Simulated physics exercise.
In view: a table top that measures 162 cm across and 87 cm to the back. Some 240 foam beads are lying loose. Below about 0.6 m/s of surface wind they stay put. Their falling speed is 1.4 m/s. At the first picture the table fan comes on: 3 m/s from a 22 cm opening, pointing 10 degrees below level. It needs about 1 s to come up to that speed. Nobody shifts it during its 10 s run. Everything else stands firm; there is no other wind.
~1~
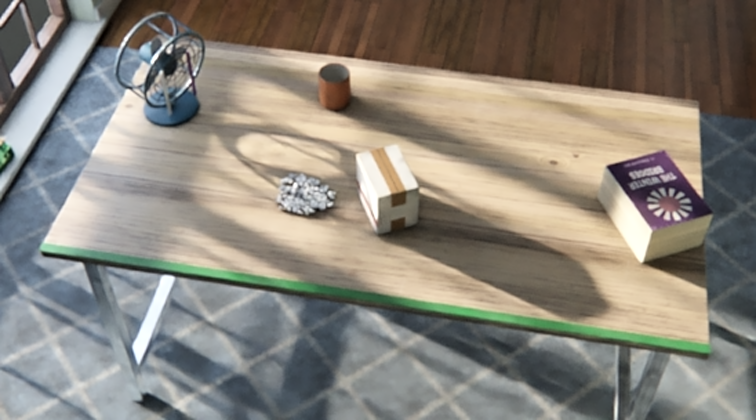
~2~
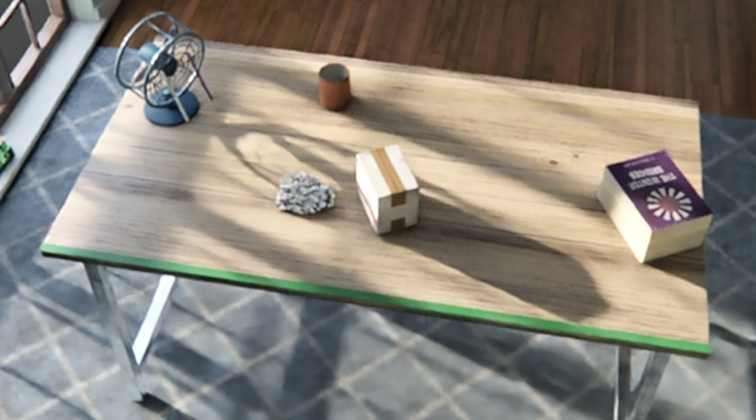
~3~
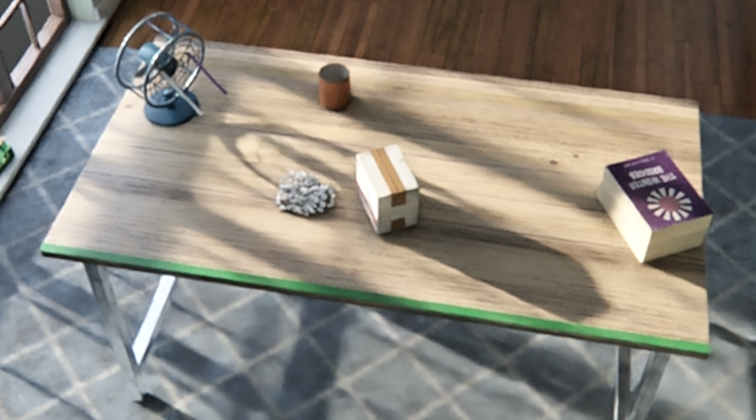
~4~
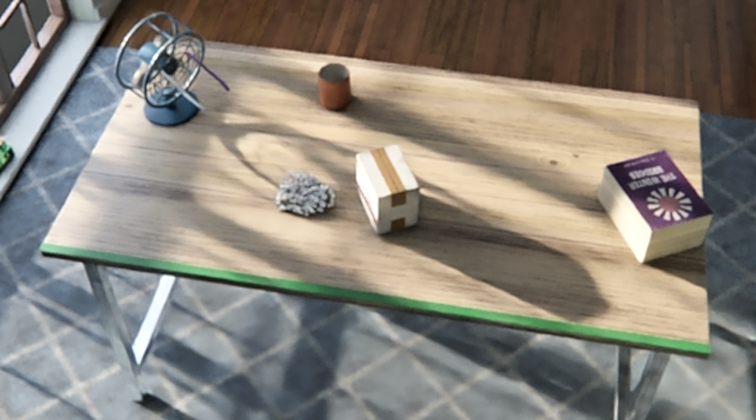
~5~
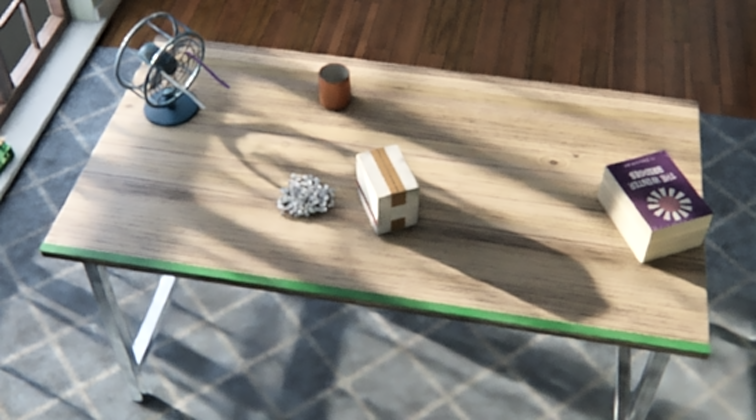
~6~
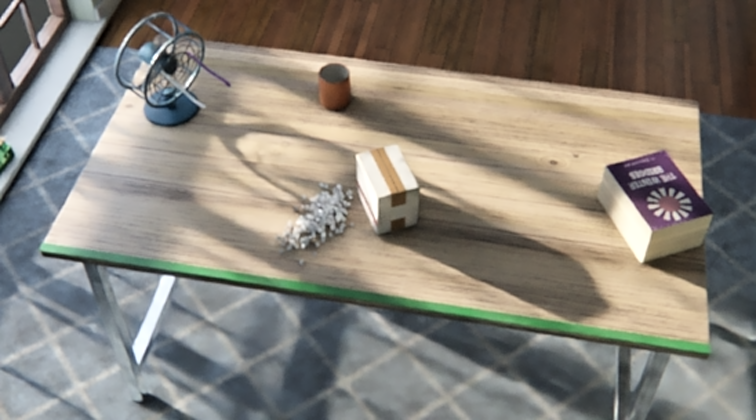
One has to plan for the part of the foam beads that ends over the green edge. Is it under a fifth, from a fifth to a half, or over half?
The share over the green edge is above half.
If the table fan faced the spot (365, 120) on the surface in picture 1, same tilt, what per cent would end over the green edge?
Then about 50 %.
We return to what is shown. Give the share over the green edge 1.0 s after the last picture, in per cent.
Near 100 %.
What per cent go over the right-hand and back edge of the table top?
About 0 % right-hand, 0 % back.
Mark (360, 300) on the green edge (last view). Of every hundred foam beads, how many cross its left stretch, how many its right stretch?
Some 60 % left, 40 % right.
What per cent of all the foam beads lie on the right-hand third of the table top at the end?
Some 0 per cent.
Then, 1.0 s after the last picture, 0 % are on the move or not yet settled, 100 % are over the green edge.
Then, 2.2 s after the last picture, 0 % are on the move or not yet settled, 100 % are over the green edge.
Then, 4.6 s after the last picture, 0 % are on the move or not yet settled, 100 % are over the green edge.
Then, 9.1 s after the last picture, at the end, 100 % are over the green edge.
